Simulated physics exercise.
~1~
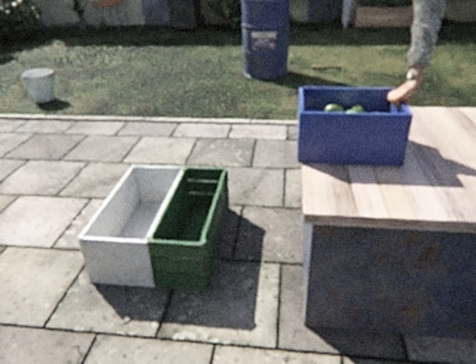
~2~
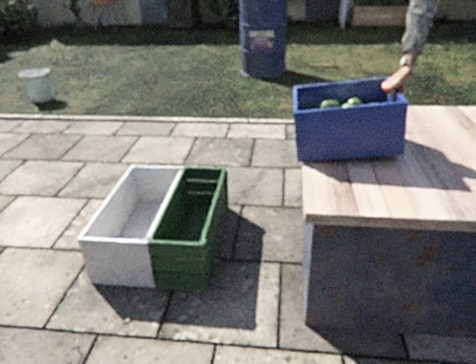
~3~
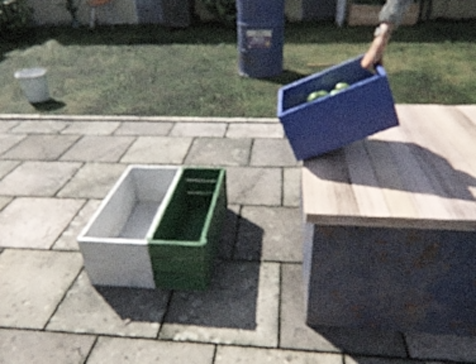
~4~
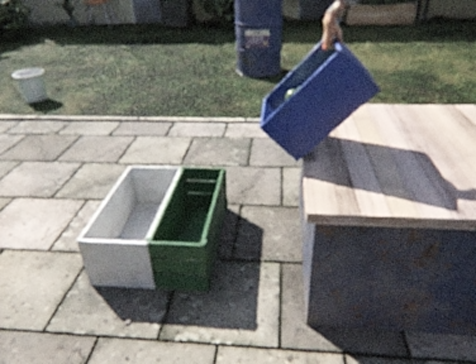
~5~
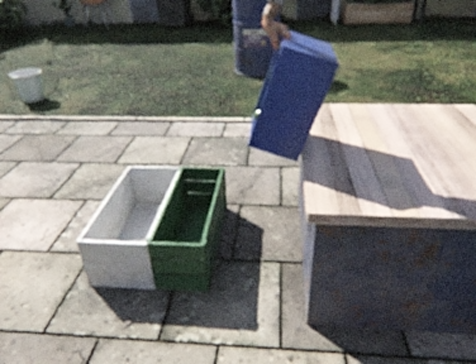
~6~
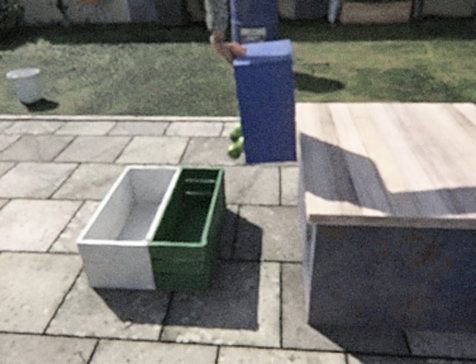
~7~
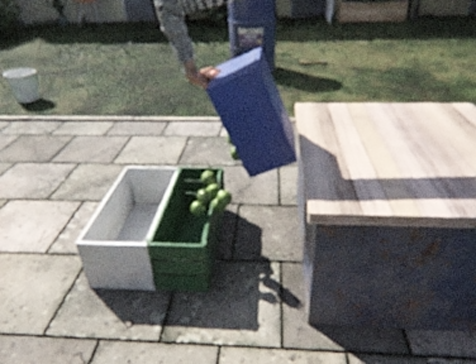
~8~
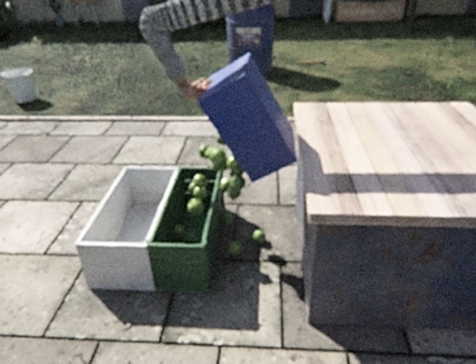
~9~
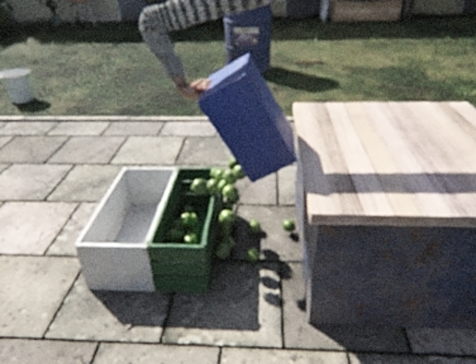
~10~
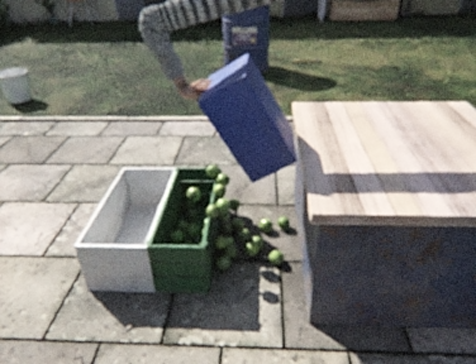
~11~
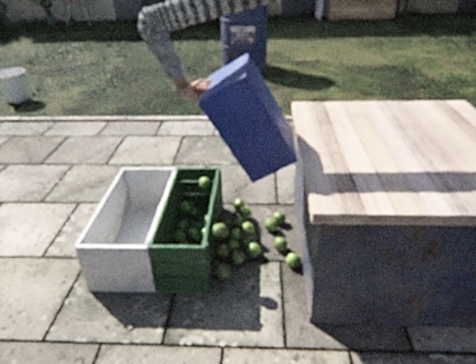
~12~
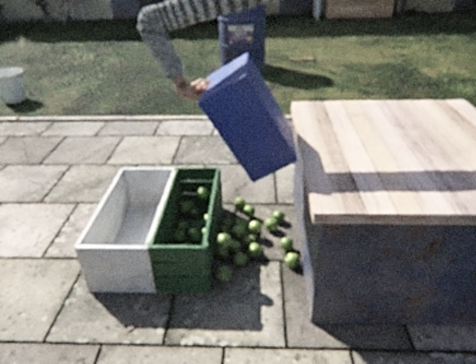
Sunny paved patio, a hand tipping a blue tote off a bench, green apples tumbling into a green box and onto the slabs.
